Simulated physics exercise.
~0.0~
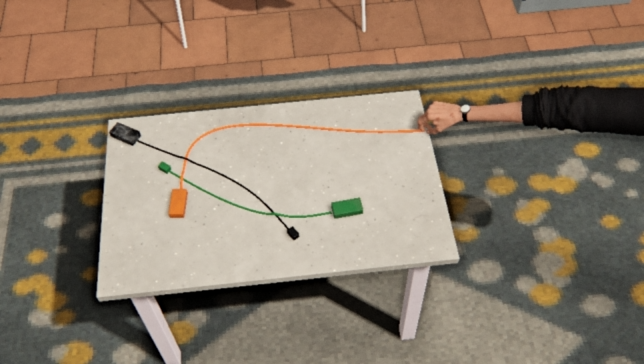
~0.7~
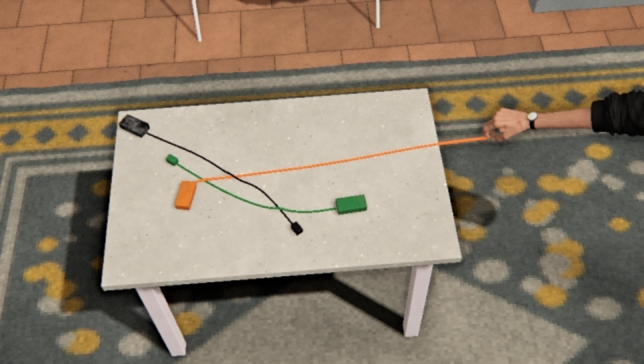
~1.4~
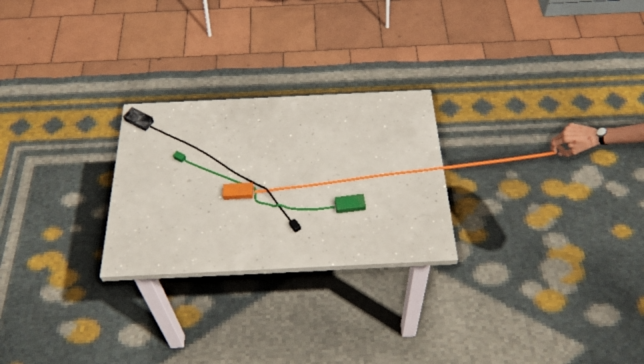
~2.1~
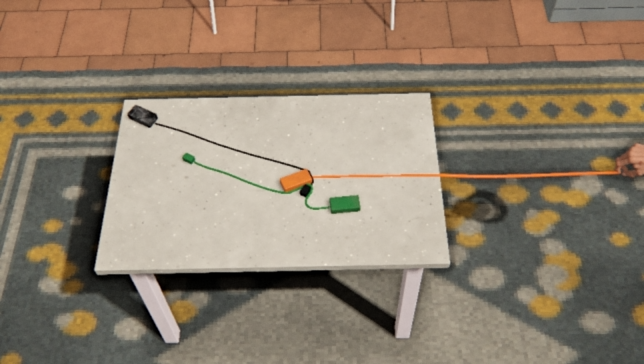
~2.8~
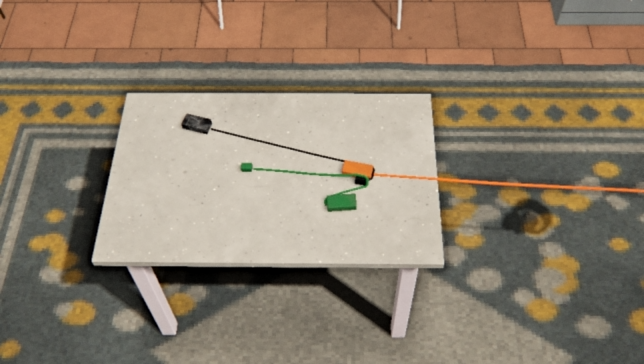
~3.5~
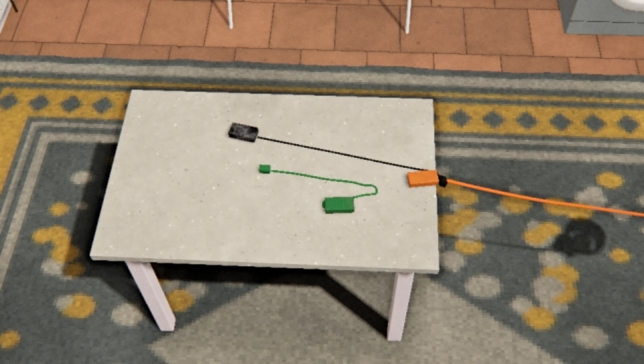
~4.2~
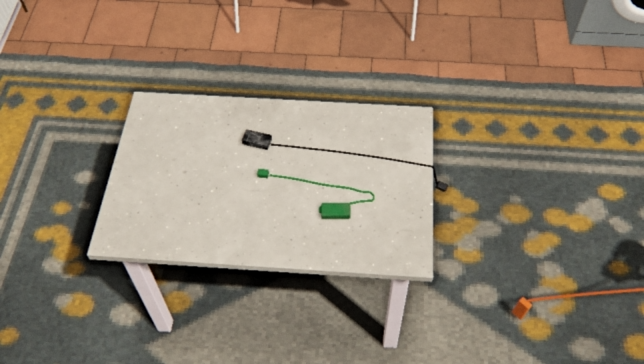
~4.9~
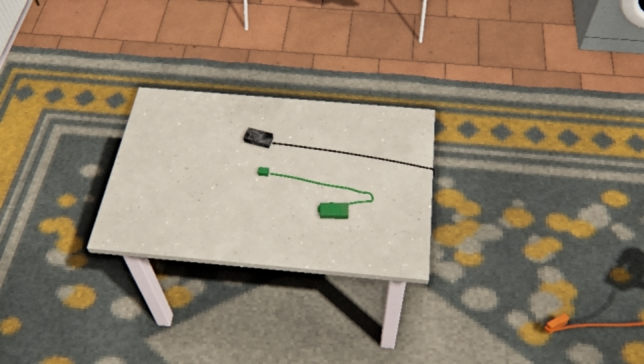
An orange lead is drawn off a pale table standing on a patterned grey and yellow rug, seen from above at an angle. It lies tangled with a black lead, whose charger sits at the far left, and a green lead, whose charger rests right of centre. A hand at the right pulls the orange lead rightward, and its charger slides across, catching the other two. The black charger and green plug are dragged right before the orange charger drops over the edge. It ends on the rug, while the black lead hangs over the edge and the green stays.
